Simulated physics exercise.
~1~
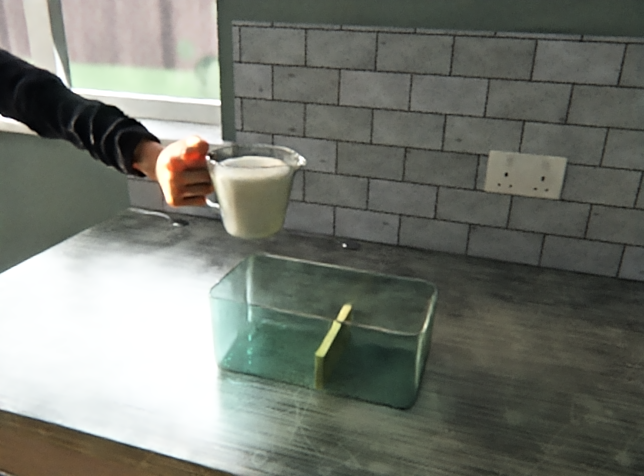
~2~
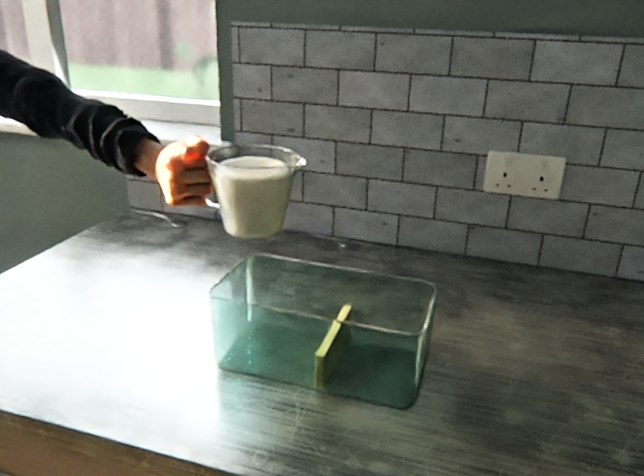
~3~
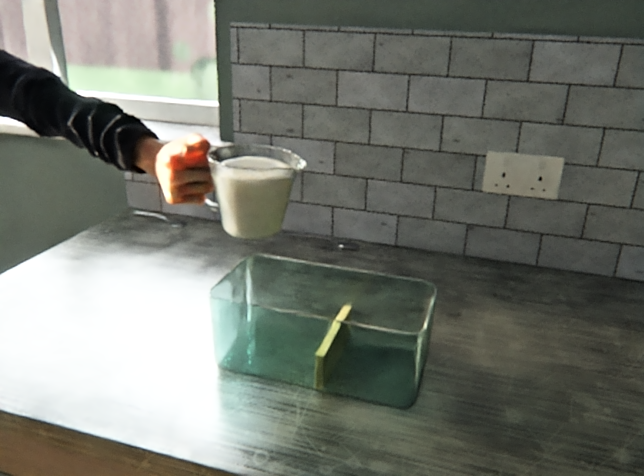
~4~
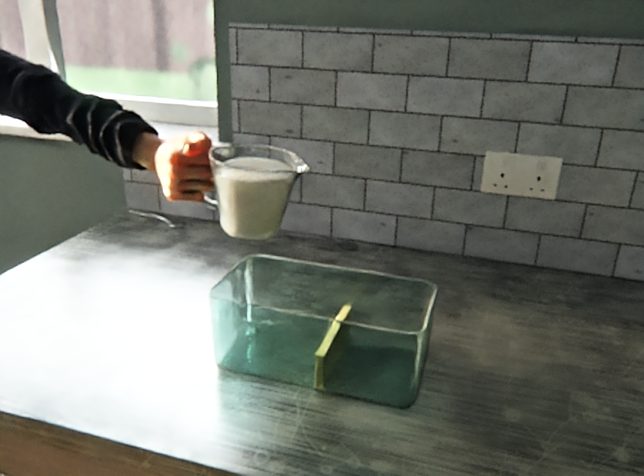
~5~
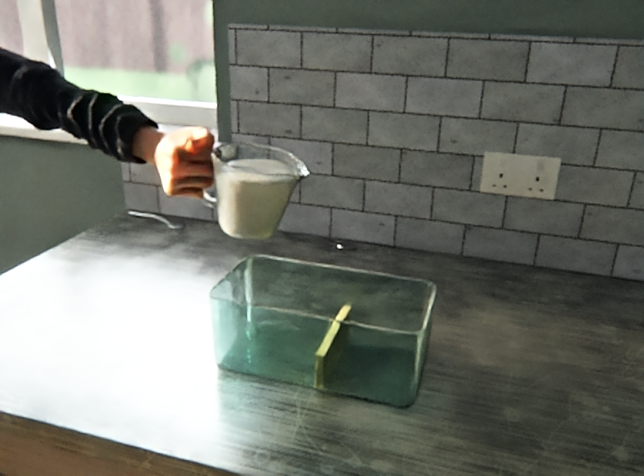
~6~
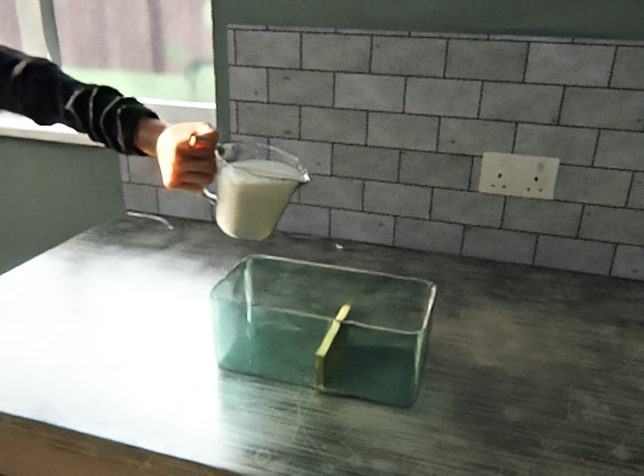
On a dark countertop, a hand slightly tilts a jug of milk above a glass basin.
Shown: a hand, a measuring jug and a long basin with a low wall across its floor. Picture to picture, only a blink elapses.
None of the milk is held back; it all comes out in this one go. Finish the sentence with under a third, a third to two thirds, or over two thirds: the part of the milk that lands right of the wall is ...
It is a third to two thirds.
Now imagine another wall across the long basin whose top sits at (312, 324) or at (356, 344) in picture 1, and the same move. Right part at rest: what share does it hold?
In order, some 85 and 20 in a hundred.
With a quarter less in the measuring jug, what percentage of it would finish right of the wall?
That works out to some 40 %.
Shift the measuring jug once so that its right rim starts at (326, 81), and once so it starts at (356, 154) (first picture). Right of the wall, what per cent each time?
Close to 85 % for the first start and close to 80 % for the second.
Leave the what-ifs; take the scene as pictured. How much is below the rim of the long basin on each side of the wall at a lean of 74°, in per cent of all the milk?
Left 0 %, right 15 %.
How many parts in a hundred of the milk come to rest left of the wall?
Roughly 45 %.
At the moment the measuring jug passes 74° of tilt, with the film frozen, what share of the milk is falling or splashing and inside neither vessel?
It works out to about 25 percent.
A moment on, the measuring jug is tipped part way and 59 per cent is still to pour, 0 is left of the wall and 16 right of it.
Next, the measuring jug is tipped right over and 6 per cent is still to pour, 31 is left of the wall and 54 right of it.
Then the measuring jug is tipped right over and 0 per cent is still to pour, 45 is left of the wall and 54 right of it.
Later the measuring jug is tipped right over and 0 per cent is still to pour, 45 is left of the wall and 54 right of it.
At rest 45 per cent lies left of the wall, 54 right of it and 1 outside.
